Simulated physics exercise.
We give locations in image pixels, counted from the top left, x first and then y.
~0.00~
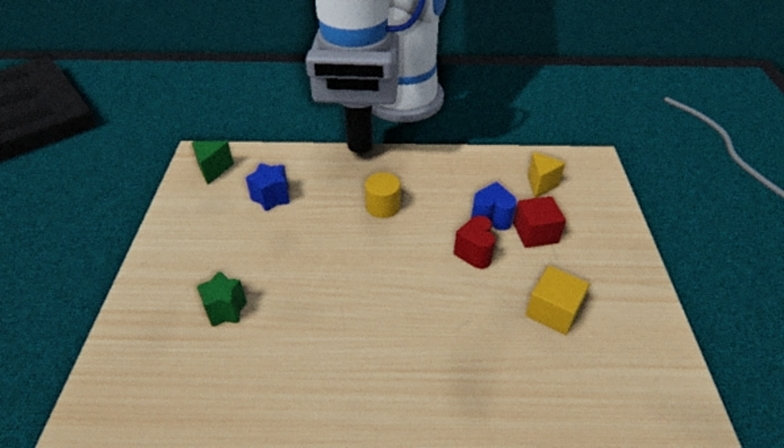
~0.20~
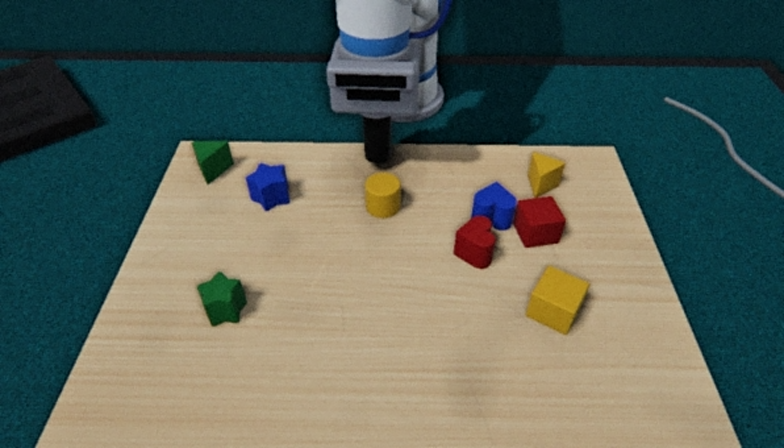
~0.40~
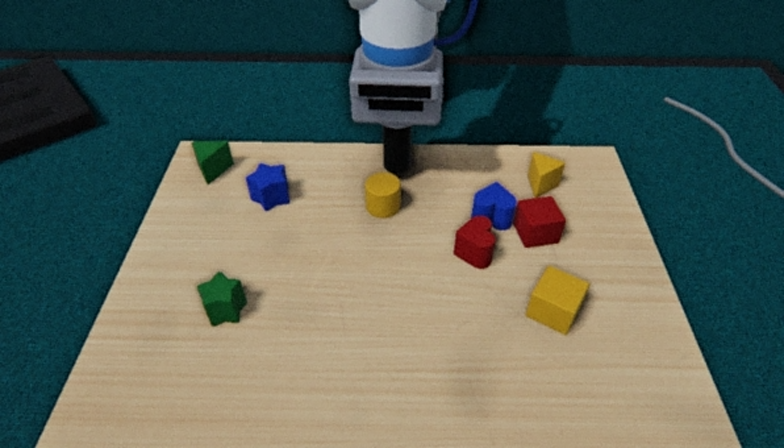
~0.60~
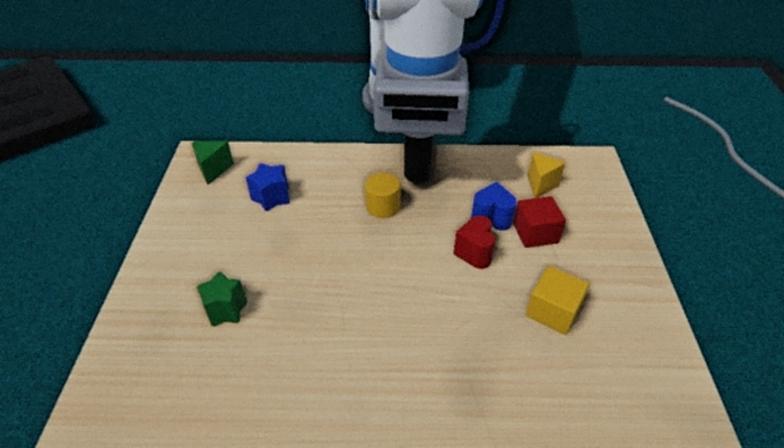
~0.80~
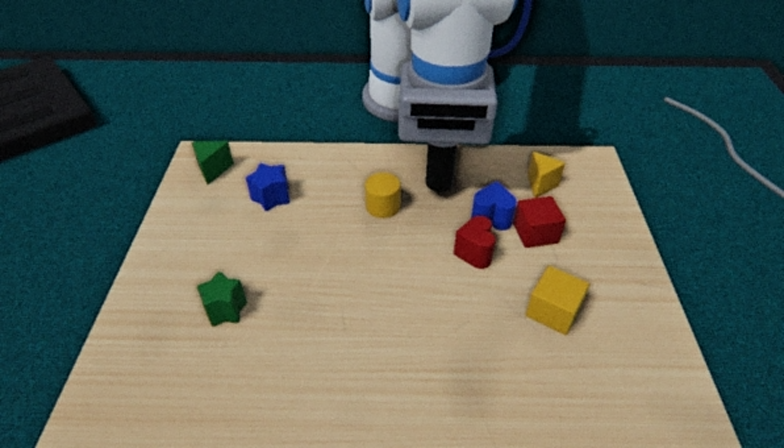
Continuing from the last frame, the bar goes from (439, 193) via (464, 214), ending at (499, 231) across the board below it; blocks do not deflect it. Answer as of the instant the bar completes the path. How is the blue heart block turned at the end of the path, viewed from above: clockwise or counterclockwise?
Top view: Counterclockwise.
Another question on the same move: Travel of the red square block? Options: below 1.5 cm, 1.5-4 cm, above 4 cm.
Between 1.5 and 4 cm.
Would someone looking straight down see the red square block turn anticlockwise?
Answer: No.
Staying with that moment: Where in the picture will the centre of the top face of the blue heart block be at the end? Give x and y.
Around (531, 200).
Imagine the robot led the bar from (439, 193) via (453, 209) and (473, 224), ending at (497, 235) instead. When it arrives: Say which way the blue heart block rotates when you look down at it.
Viewed from above, counterclockwise.
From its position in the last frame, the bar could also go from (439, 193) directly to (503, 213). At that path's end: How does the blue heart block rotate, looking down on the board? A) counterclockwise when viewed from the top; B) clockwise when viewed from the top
Correct choice: B.
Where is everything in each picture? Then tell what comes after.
The first picture shows bar tip at (360, 146); block tops, red heart block at (478, 230); blue heart block at (496, 196); red square block at (542, 209).
The second picture shows bar at (378, 156); blocks unchanged.
The third picture shows bar at (397, 165); blocks unchanged.
The fourth picture shows bar at (417, 174); blocks unchanged.
The fifth picture shows bar at (439, 183); red heart block at (478, 230); blue heart block at (496, 196); red square block at (542, 209).
The first path, step by step. Halfway along, bar at (466, 204); blue heart block at (501, 197); red square block at (545, 210).
At the end, bar at (501, 221); red heart block in place; blue heart block at (531, 200), turned 75° anticlockwise; red square block at (565, 210), turned 35° clockwise.
